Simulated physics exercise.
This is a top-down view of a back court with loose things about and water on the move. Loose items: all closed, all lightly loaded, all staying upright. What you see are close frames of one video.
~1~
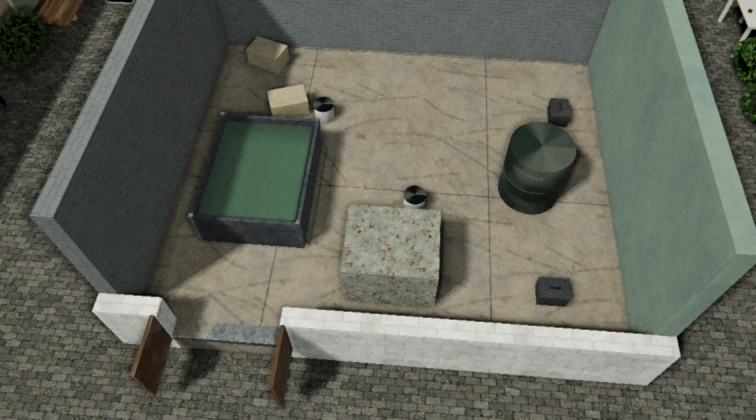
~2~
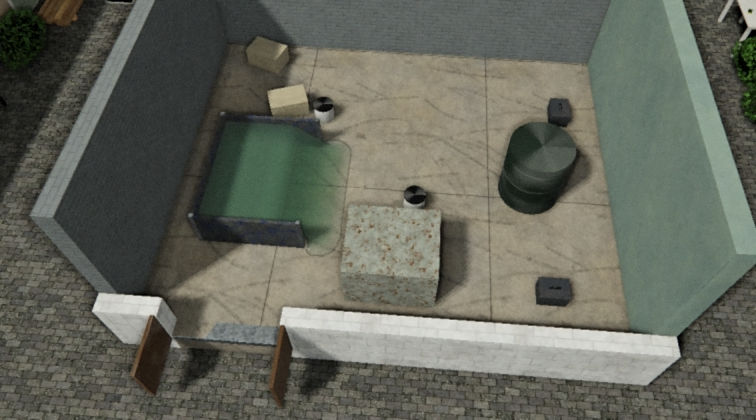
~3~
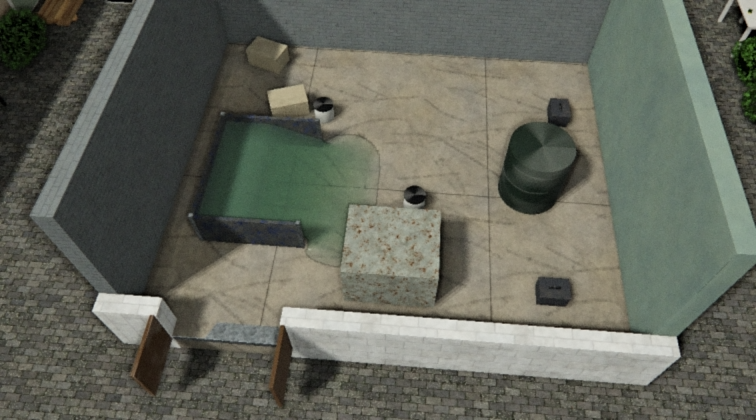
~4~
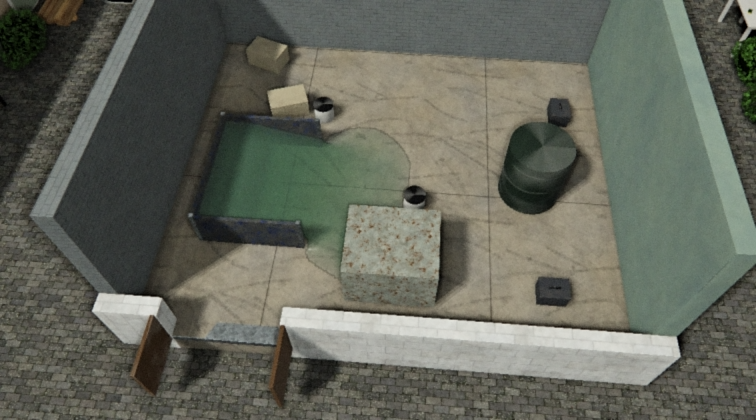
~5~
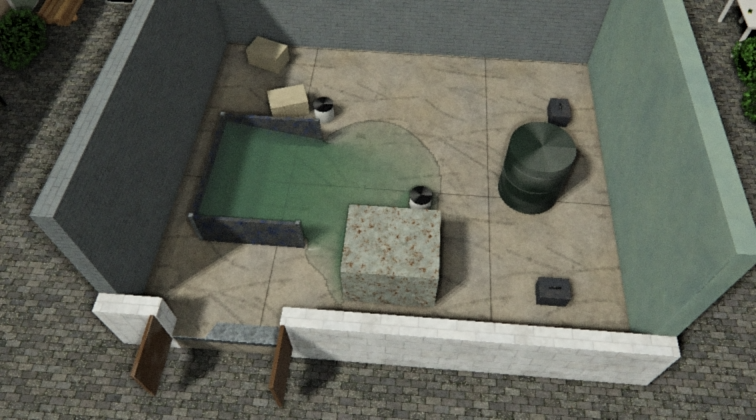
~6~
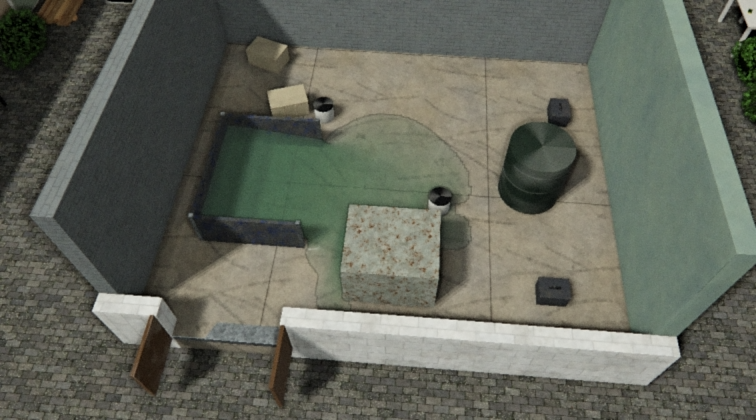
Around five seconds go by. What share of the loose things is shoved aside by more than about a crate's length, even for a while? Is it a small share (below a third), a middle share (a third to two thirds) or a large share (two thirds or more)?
A middle share, a third to two thirds.
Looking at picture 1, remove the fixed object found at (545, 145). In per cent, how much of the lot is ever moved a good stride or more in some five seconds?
Near 40 percent.
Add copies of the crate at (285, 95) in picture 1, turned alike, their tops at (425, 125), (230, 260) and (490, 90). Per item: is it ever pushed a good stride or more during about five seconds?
Displaced, stays put, displaced.
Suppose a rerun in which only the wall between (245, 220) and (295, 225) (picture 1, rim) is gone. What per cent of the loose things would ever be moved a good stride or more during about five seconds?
0 per cent or thereabouts.
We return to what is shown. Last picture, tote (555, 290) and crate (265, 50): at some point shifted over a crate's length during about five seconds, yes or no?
Each in turn - got displaced / didn't go far.
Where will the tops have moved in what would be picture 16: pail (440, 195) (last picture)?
It should end up around (618, 265).
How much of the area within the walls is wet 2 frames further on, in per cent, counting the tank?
I reckon around 30 per cent.
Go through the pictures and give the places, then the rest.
The first picture shows a pail at (415, 194) rests on the ground; a tote at (555, 288) rests on the ground; 0 of 7 have shifted.
The second picture shows a pail at (415, 194), on the bottom; a tote at (555, 288) rests on the ground; 0 of 7 have shifted.
The third picture shows a pail at (415, 194), on the bottom; a tote at (555, 288) rests on the ground; 0 of 7 have shifted.
The fourth picture shows a pail at (415, 194), on the bottom; a tote at (555, 288) rests on the ground; 0 of 7 have shifted.
The fifth picture shows a pail at (421, 195), on the bottom, close to its start; a tote at (555, 288) rests on the ground; 1 of 7 have shifted.
The sixth picture shows a pail at (440, 196), on the bottom, a stride from its start; a tote at (555, 288) rests on the ground; 1 of 7 have shifted.
A moment on, 1 of 7 are well off their spots; 0 afloat.
Next, 2 of 7 are well off their spots; 1 afloat.
Later, 3 of 7 are well off their spots; 3 afloat.
In the end, 3 of 7 are well off their spots, and 4 have been at some point; 4 afloat.
